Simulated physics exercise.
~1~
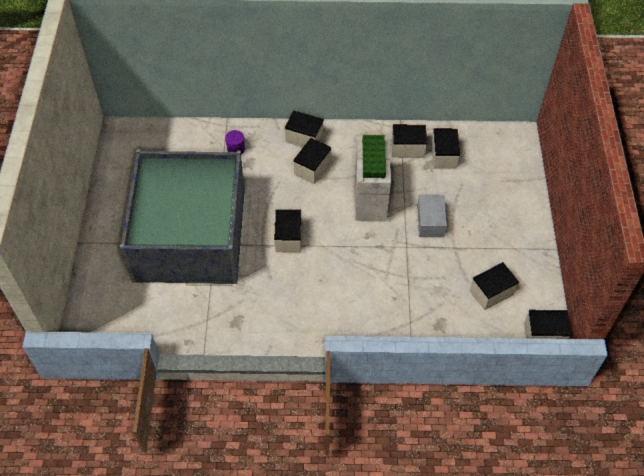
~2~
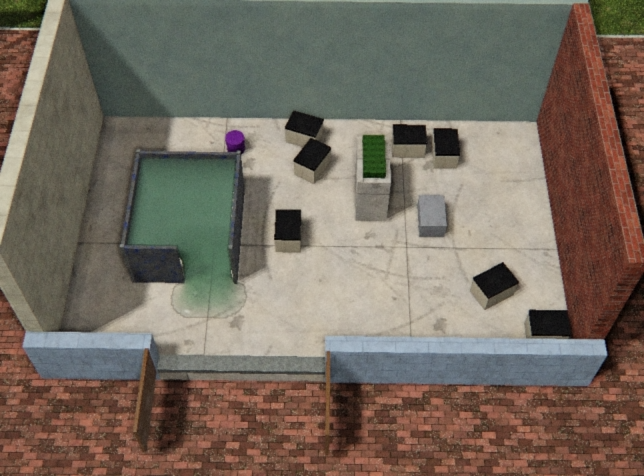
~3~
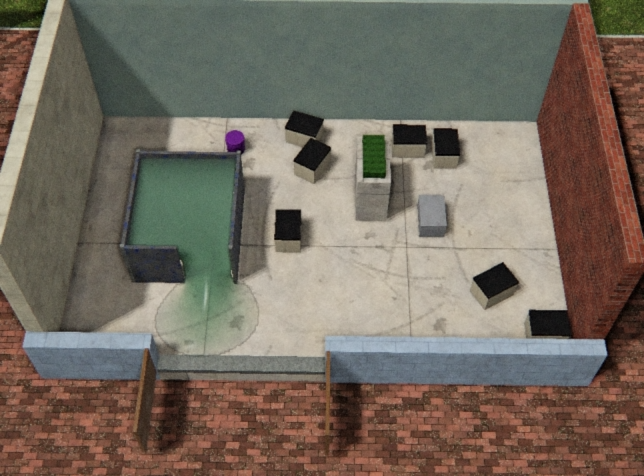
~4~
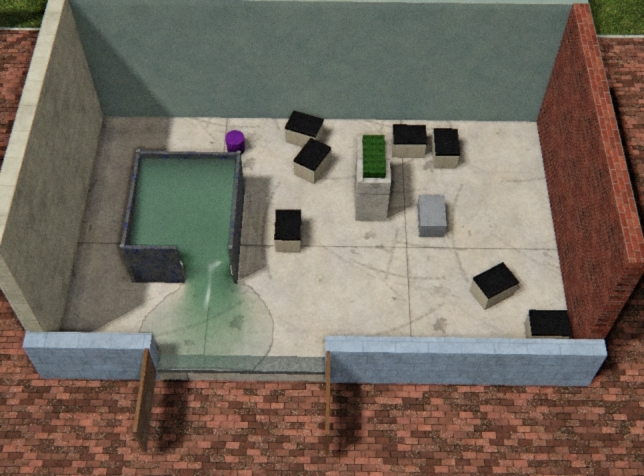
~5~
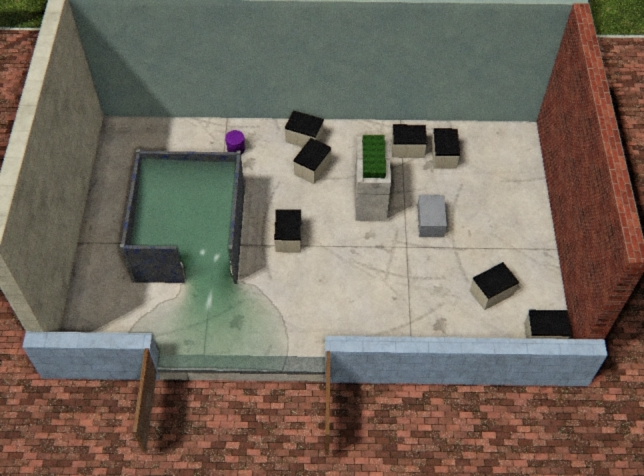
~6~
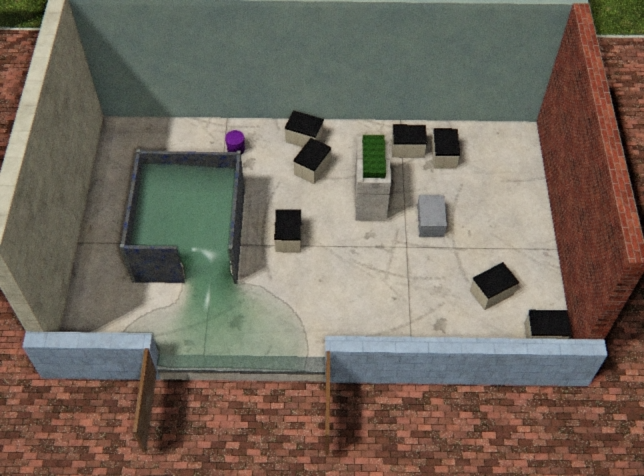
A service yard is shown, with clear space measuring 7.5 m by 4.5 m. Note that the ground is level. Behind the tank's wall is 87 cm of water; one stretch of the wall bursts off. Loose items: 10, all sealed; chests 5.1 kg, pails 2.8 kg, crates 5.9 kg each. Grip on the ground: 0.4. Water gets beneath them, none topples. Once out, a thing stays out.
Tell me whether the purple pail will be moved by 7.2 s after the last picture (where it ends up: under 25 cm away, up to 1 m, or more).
By the end, the purple pail keeps its spot.
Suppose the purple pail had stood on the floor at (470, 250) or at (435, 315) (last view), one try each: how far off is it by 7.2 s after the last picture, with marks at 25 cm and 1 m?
Try one, it keeps its spot; try two, it keeps its spot.
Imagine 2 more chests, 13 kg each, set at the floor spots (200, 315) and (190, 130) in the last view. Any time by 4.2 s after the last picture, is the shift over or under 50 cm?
In the order asked: Clear of the mark; shy of the mark.
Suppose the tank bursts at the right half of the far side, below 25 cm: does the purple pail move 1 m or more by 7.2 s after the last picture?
Well, the purple pail goes a long way then.
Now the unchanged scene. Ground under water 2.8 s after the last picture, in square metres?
I'd put it close to 13 m2.
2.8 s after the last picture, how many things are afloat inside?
That would be 0 of them.
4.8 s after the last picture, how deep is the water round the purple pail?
Depth approx. 0 cm.
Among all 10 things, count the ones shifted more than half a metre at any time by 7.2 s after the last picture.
Count: 0.
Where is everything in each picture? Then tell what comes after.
In the first picture, the purple pail at (235, 137), on the bottom; water covers 2.5 m2; 0 of 10 have shifted.
In the second picture, the purple pail at (235, 137) rests on the ground; water covers 3.1 m2; 0 of 10 have shifted.
In the third picture, the purple pail at (235, 137) rests on the ground; water covers 4.0 m2; 0 of 10 have shifted.
In the fourth picture, the purple pail at (235, 137), on the bottom; water covers 4.8 m2; 0 of 10 have shifted.
In the fifth picture, the purple pail at (235, 137) rests on the ground; 5.2 m2 under water; 0 of 10 have shifted.
In the sixth picture, the purple pail at (235, 137) rests on the ground; 5.5 m2 under water; 0 of 10 have shifted.
Then, 0.9 s after the last picture the purple pail is near (235, 137), 0.0 m from its start, aground; 0 of 10 are out; 0 afloat.
Then, 2.8 s after the last picture the purple pail is near (235, 137), 0.0 m from its start, aground; 0 of 10 are out; 0 afloat.
Then, 4.8 s after the last picture the purple pail is near (235, 137), 0.0 m from its start, aground; 0 of 10 are out; 1 afloat.
Then, 7.2 s after the last picture the purple pail is near (235, 137), 0.0 m from its start, aground; 0 of 10 are out; 0 afloat.
